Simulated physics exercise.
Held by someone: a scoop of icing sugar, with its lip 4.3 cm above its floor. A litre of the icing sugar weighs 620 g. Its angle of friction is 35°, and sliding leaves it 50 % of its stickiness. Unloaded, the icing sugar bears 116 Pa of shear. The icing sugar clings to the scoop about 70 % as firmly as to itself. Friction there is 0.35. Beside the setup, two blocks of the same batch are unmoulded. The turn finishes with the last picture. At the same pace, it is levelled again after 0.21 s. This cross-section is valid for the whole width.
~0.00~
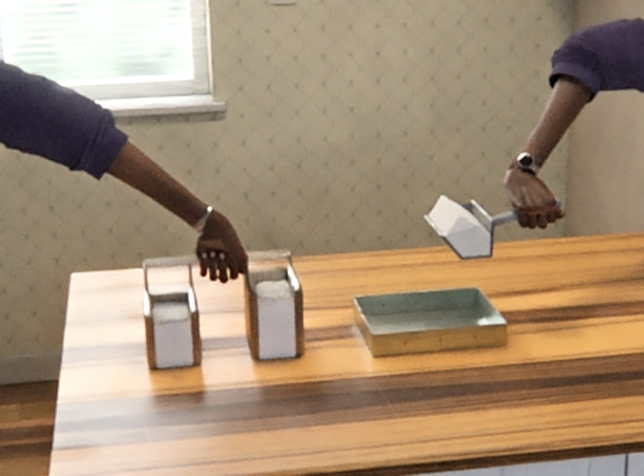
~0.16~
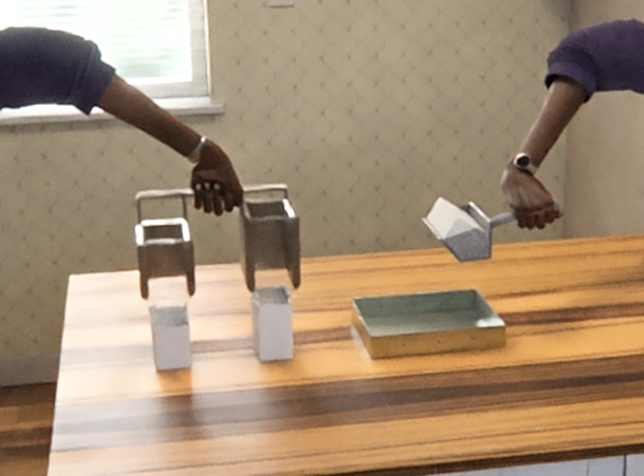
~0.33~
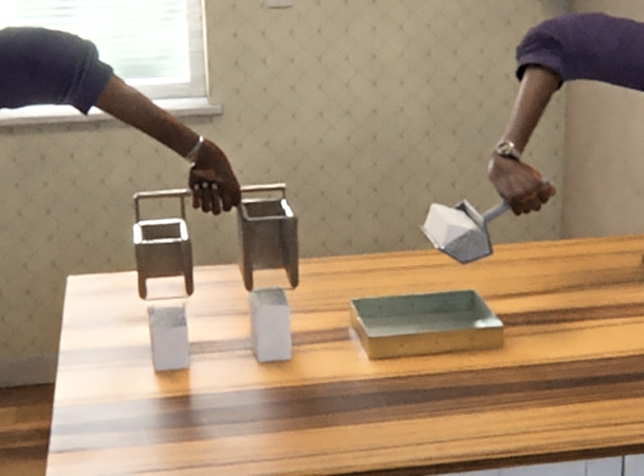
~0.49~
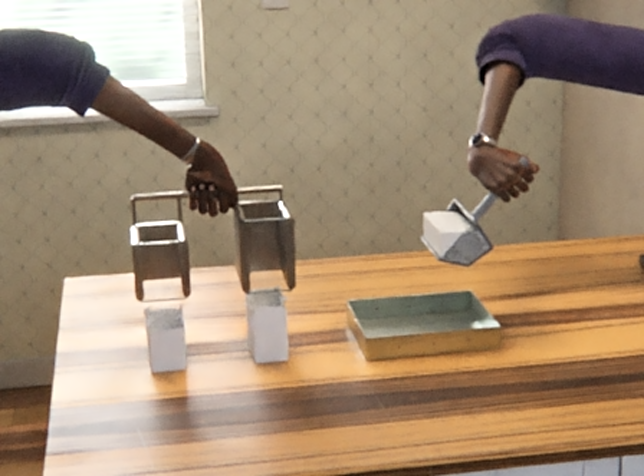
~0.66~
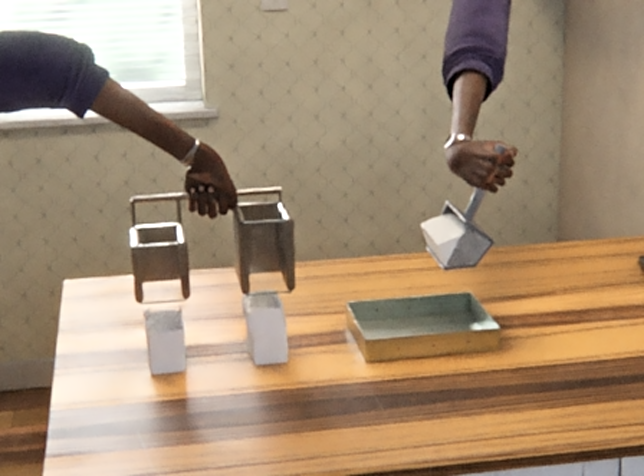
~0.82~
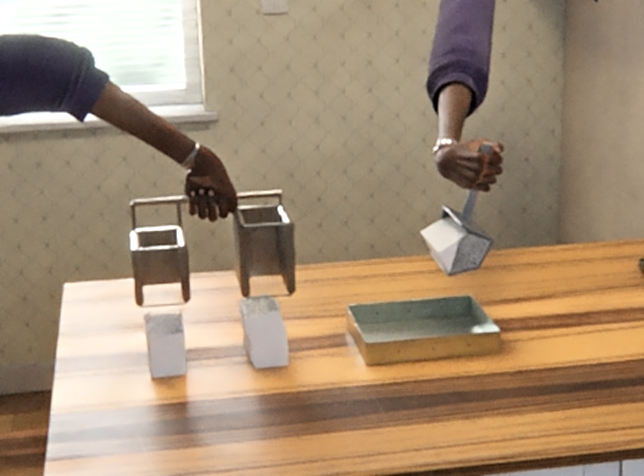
On a striped wooden table, one hand lifted a pair of joined metal moulds off two white blocks, while another hand on the right steadily tilted a scoop of icing sugar above a shallow tray.
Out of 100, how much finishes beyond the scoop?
Near 0 out of 100.
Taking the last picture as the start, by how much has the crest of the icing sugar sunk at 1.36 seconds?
0.0 cm.
After 1.07 s, the scoop is at 61 degrees and 0 % has left it.
After 1.36 s, the scoop is at 33 degrees and 0 % has left it.
After 1.66 s, the scoop is at 3 degrees and 0 % has left it.
After 1.95 s, the scoop is at 0 degrees and 0 % has left it.
After 2.26 s, the scoop is at 0 degrees and 0 % has left it.
